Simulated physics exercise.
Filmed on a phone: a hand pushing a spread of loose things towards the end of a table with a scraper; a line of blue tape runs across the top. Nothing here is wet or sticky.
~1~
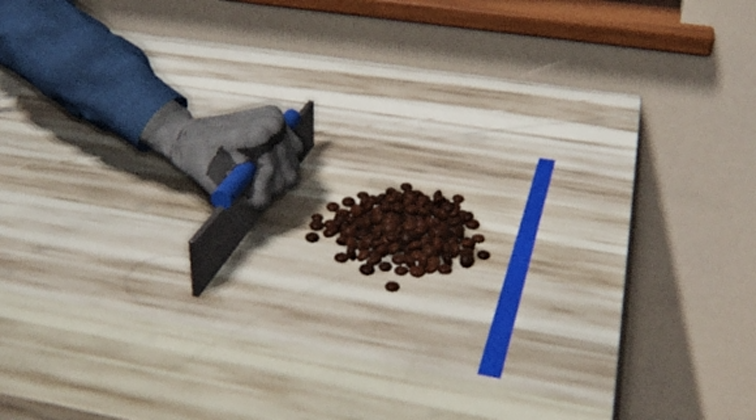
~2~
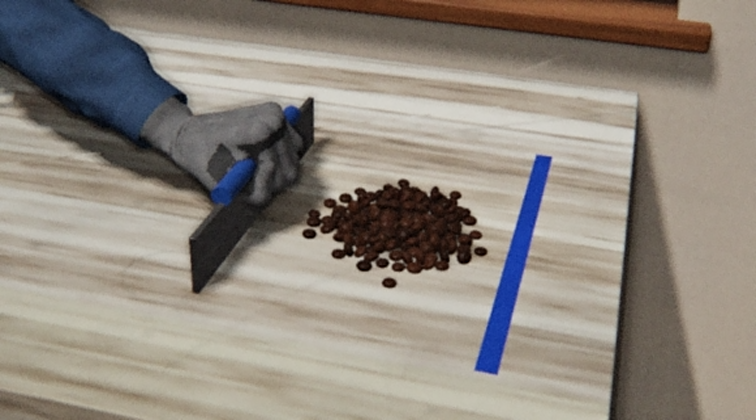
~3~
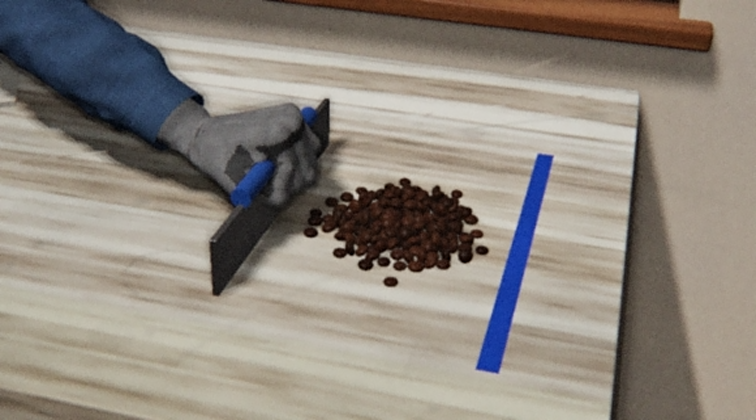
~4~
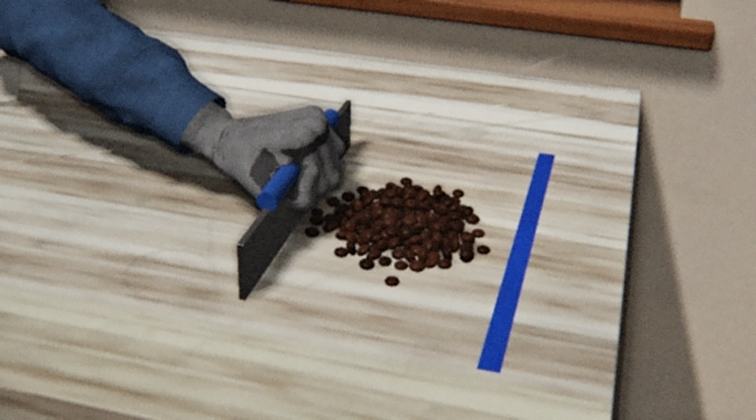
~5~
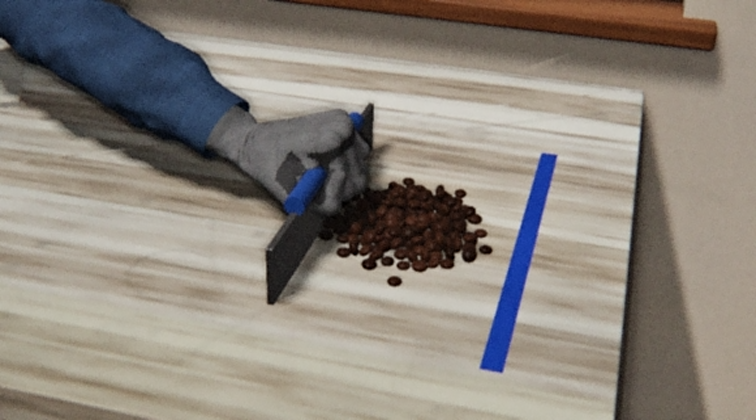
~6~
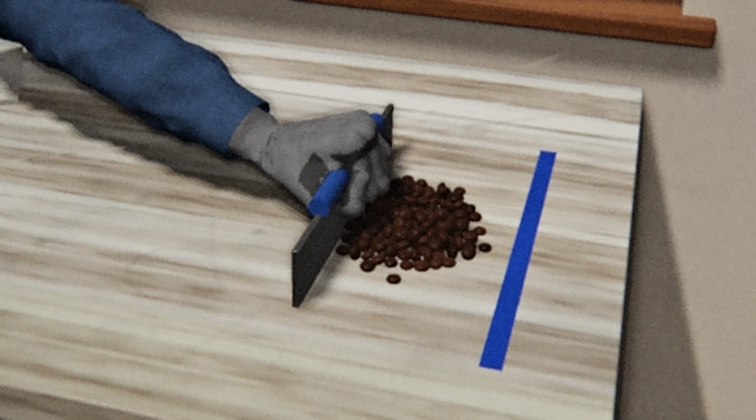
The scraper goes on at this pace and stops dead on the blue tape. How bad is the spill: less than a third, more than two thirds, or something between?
Lost: Less than a third of the heap.
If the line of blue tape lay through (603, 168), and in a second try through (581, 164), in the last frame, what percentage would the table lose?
Roughly 80 per cent, and 50 per cent.
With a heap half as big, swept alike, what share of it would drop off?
About 0 per cent.
Shortly afterwards, scraper still moving, near (447, 182); heap all on the table, its front near (563, 252).
Next, scraper stopped at the blue tape; heap a little over the edge.
Some moments later, scraper stopped at the blue tape; heap near a quarter over the edge.
In the end, scraper stopped at the blue tape; heap near a quarter over the edge.
